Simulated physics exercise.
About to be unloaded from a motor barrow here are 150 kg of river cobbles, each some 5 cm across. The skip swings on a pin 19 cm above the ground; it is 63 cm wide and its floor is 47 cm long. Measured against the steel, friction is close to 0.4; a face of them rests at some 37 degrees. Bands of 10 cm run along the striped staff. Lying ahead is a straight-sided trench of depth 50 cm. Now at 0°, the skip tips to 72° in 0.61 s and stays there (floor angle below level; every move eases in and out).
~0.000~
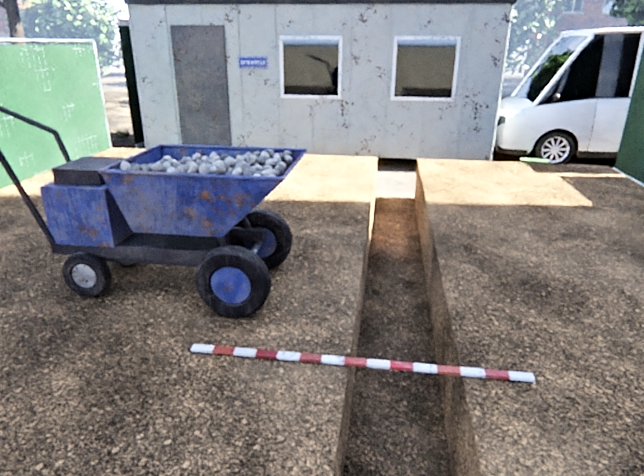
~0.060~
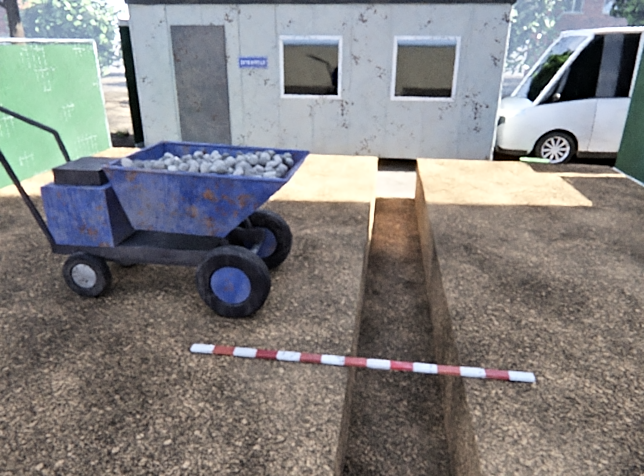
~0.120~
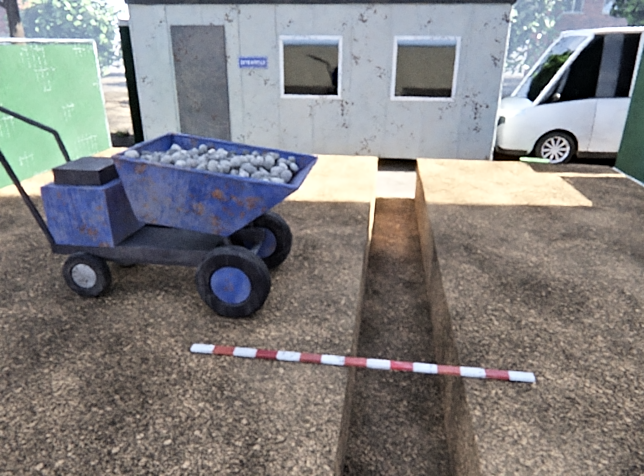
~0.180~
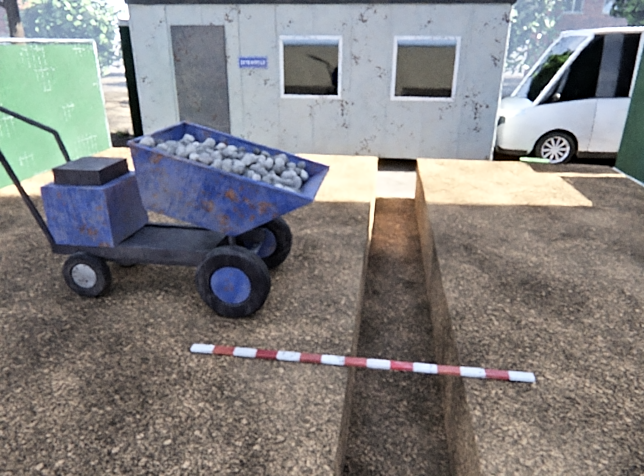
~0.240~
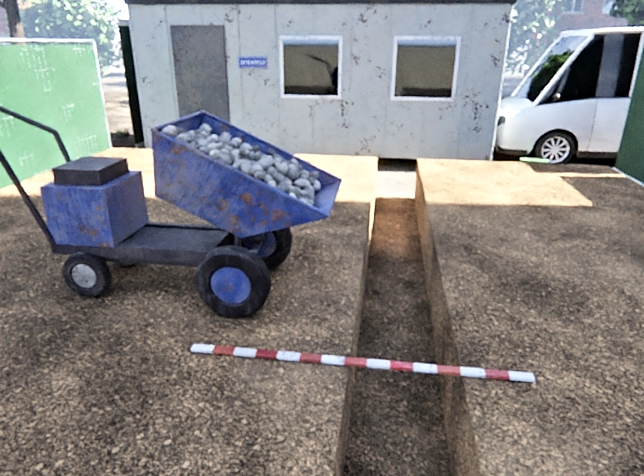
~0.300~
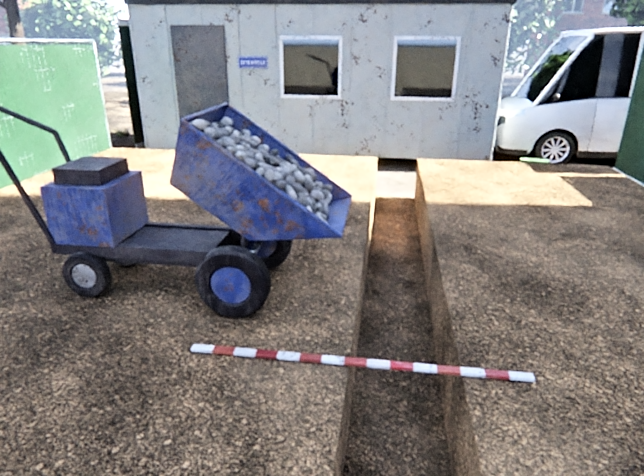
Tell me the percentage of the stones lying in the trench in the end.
Close to 100 %.
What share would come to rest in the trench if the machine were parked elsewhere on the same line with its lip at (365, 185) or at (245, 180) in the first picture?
The first gives about 30 percent and the second about 80 percent.
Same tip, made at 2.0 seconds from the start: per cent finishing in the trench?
Then roughly 100 percent.
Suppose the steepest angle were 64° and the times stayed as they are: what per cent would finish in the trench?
Near 100 per cent then.
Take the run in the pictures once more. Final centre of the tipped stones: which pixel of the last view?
Look at roughly (406, 369).
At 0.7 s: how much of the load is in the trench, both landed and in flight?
Close to 40 per cent has got there by then.
After 0.5 s the floor is at 61°; 100 % in the skip; the foremost stones are at (357, 252).
After 0.7 s the floor is at 72°; 61 % in the skip, 39 % in the trench; the foremost stones are at (431, 368).
After 1.1 s the floor is at 72°; 6 % in the skip, 94 % in the trench; the foremost stones are at (439, 373).
After 3.0 s the floor is at 72°; 0 % in the skip, 100 % in the trench; the foremost stones are at (438, 359).
